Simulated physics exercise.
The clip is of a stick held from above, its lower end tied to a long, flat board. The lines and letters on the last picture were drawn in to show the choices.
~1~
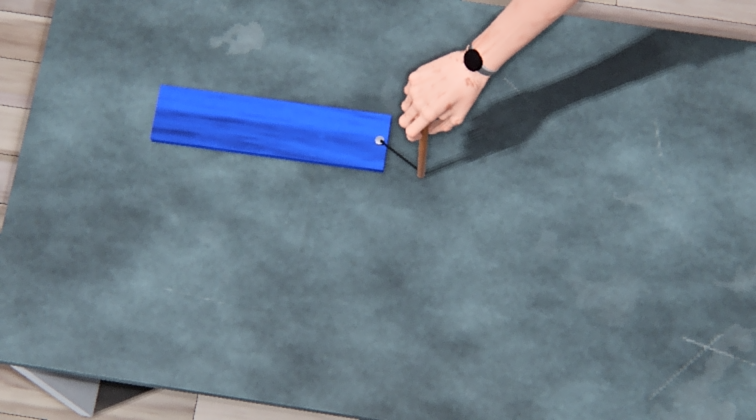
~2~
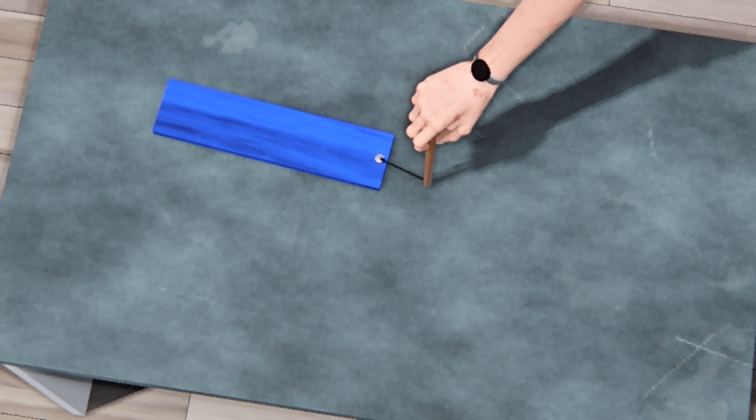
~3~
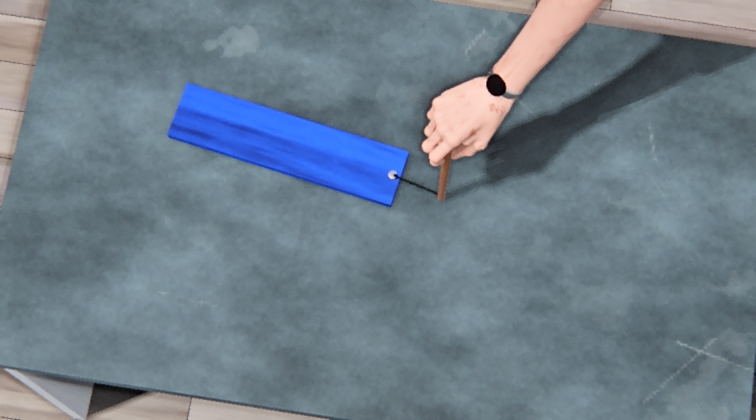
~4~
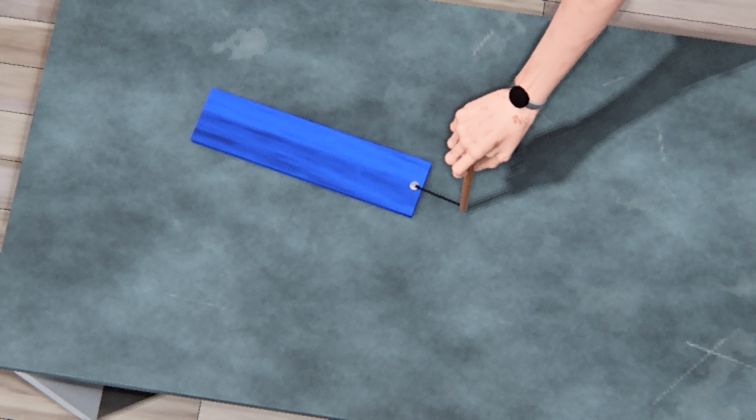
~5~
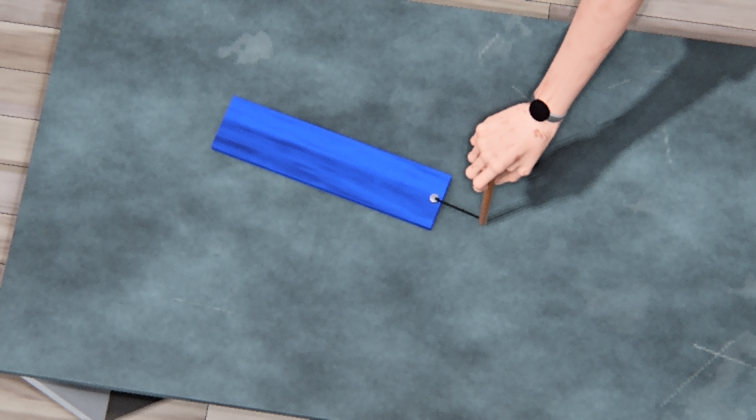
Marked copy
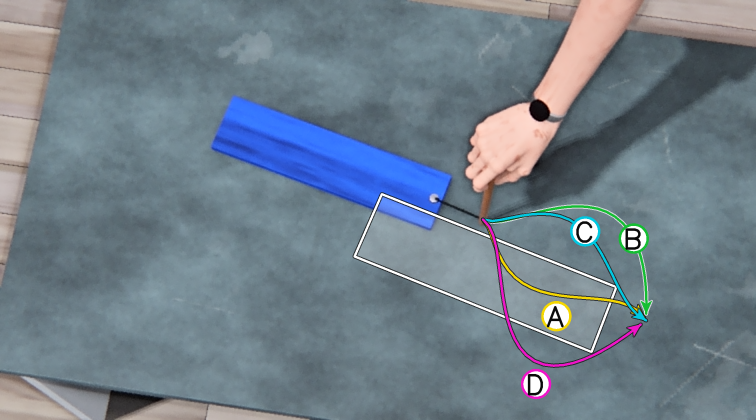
A bare forearm with a dark watch reaches in from the upper right, holding a brown stick above a mottled grey-green tabletop seen from overhead. A dark cord links the stick's lower end to the right end of a long, flat blue board lying to its left. The hand moves right and downward, and the board swings slightly clockwise, then slides after it across the surface.
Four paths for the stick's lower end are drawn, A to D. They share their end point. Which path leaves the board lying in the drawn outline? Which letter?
Path D puts it in the outline.
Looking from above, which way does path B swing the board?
It turns clockwise.
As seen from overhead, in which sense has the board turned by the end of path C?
Clockwise.
On the copy, A from (483, 219) via (541, 292) to (644, 318); B from (483, 219) via (597, 209) to (646, 314); C from (483, 219) via (585, 231) to (646, 320); D from (483, 219) via (520, 347) to (641, 324); the outline at (485, 272).
On D. First, foot of the stick (506, 312), middle of the board (382, 203).
Then, foot of the stick (573, 363), middle of the board (440, 260).
Finally, foot of the stick (646, 321), middle of the board (484, 271); it lies in the outline.
By contrast, A leaves its middle at (493, 248); B leaves its middle at (511, 221); C leaves its middle at (502, 232).
